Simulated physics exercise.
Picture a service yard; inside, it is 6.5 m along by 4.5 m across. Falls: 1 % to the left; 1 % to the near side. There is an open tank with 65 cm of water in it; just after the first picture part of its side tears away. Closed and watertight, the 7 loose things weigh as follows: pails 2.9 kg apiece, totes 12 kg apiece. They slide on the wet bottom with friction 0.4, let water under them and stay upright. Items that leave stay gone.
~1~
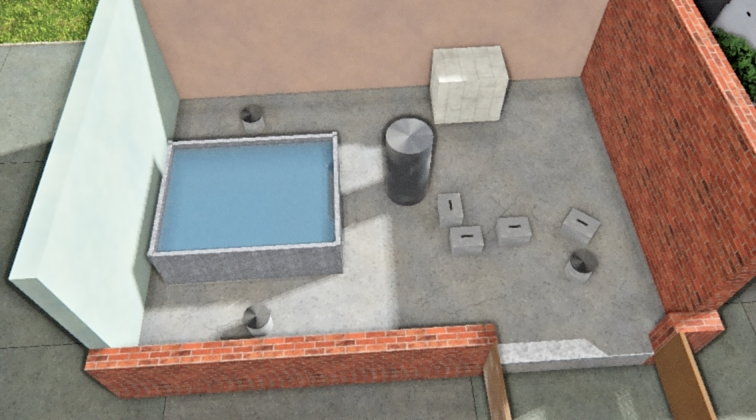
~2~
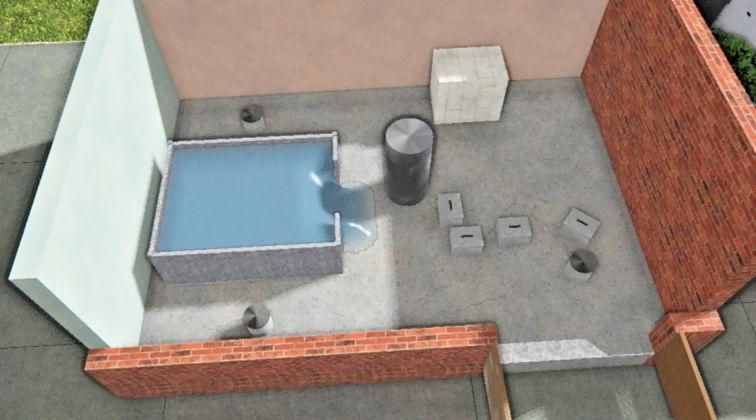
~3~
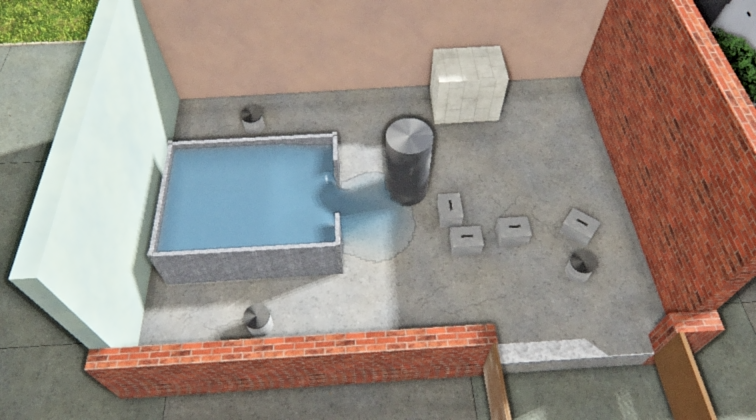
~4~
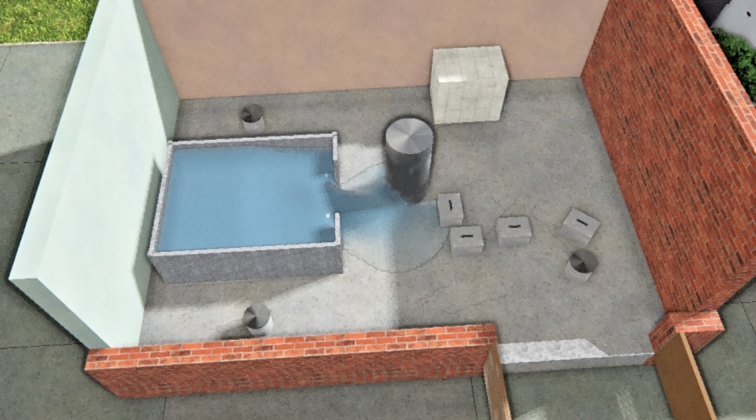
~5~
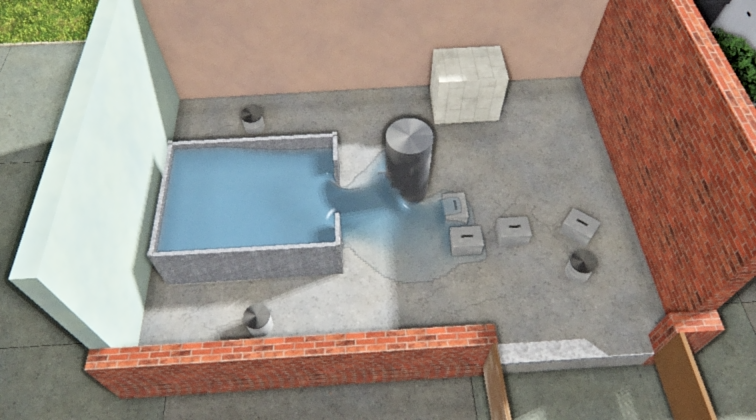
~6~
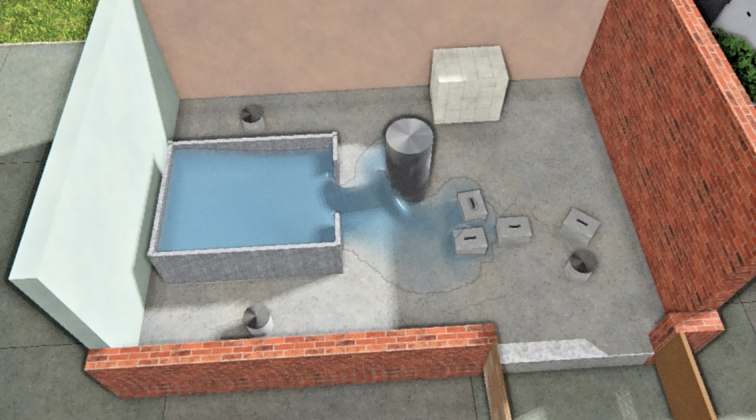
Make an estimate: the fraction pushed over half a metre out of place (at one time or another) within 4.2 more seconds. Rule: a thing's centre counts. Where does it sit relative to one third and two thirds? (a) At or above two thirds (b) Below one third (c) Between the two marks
At or above two thirds.
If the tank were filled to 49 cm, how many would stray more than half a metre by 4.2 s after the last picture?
In that case the number is 5.
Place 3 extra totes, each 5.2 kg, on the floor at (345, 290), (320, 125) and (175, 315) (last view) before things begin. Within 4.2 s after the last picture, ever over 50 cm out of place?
So it's stays below, then gets above, then stays below.
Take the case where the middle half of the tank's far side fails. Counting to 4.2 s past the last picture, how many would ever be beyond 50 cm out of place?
The answer would then be 4.
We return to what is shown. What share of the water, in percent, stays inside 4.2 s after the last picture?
Roughly 82 percent.
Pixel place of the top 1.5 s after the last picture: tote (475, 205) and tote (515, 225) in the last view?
Roughly (588, 162), then roughly (620, 255).
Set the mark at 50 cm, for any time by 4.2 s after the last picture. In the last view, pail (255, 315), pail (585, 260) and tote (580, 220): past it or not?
The first is inside the limit, the second beyond the limit, and the third beyond the limit.
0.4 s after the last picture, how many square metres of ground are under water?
Roughly 11.0 m2 of it is wet.
Then, 0.4 s after the last picture 2 of 7 are over 50 cm from their spots; 0 afloat.
Then, 1.5 s after the last picture 5 of 7 are over 50 cm from their spots; 0 afloat.
Then, 2.8 s after the last picture 5 of 7 are over 50 cm from their spots; 3 afloat.
Then, 4.2 s after the last picture 6 of 7 are over 50 cm from their spots, and 6 have been at some point; 2 afloat.
